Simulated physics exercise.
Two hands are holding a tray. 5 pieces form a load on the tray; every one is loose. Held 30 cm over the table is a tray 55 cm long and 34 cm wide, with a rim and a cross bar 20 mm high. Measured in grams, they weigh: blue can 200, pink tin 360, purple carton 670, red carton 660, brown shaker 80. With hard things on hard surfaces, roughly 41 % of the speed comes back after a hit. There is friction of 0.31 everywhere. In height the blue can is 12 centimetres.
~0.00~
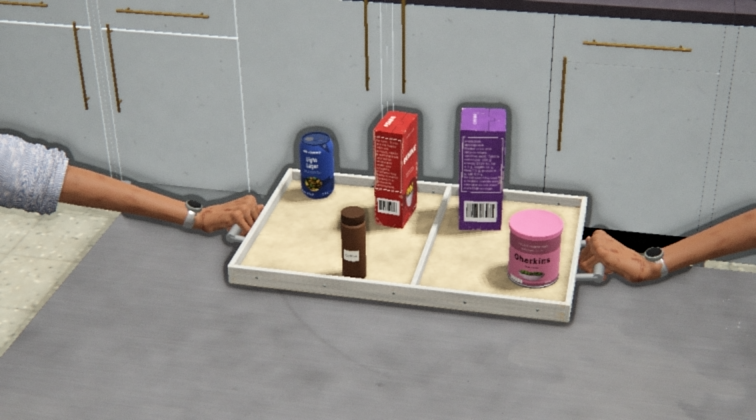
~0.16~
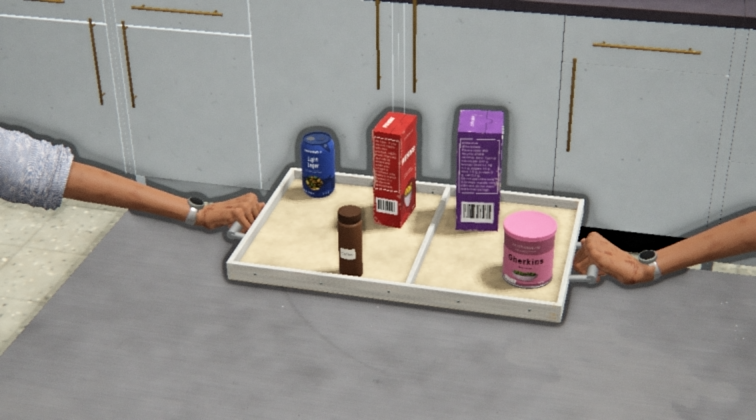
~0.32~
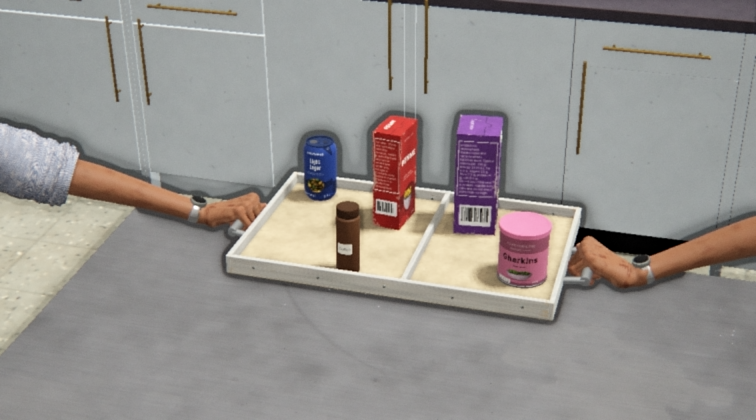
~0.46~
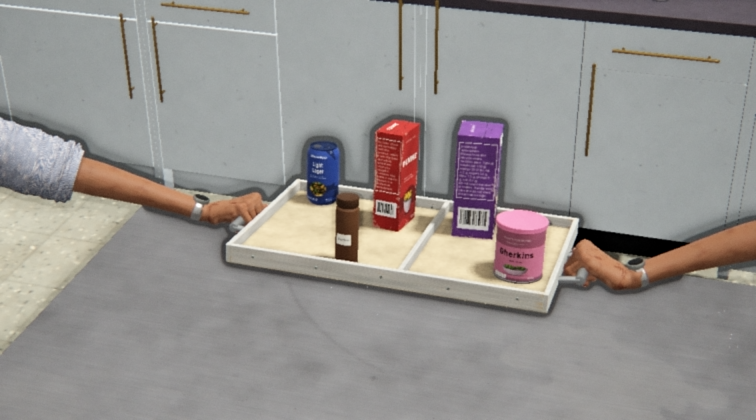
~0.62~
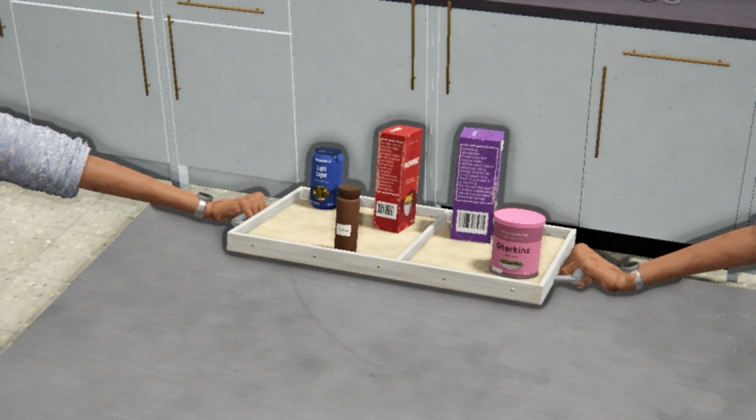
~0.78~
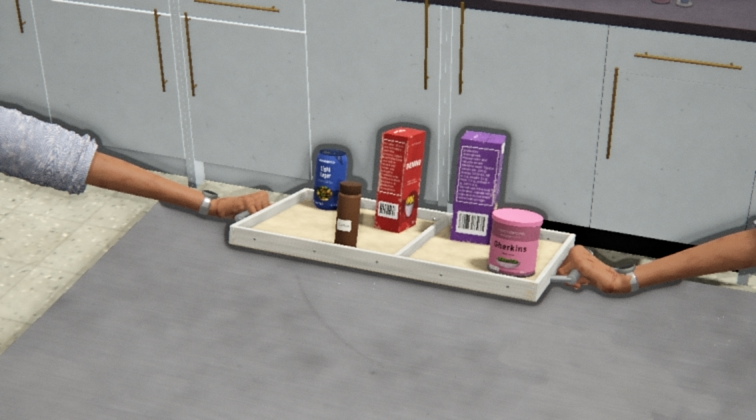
In this clip, two hands hold a white divided tray carrying a blue can, red and purple cartons, a brown shaker and a pink tin above a gray table, then gradually tilt its far edge down as the items stay upright.
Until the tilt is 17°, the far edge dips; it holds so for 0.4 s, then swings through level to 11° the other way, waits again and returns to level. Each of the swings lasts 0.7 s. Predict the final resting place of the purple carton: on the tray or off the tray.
I expect it does not get away.
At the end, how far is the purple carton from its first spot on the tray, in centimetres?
Some 1 cm.
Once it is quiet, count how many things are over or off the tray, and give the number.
The count comes out at 0.
After 1.38 s, tilt 13°, far edge down.
After 1.58 s, tilt 1°, far edge down.
After 1.88 s, tilt 11°, near edge down.
After 2.78 s, tilt 2°, near edge down.
In the end (3.5 s), all 5 under 5 cm from the start. At the end, from the last picture's camera, purple carton near (476, 177).
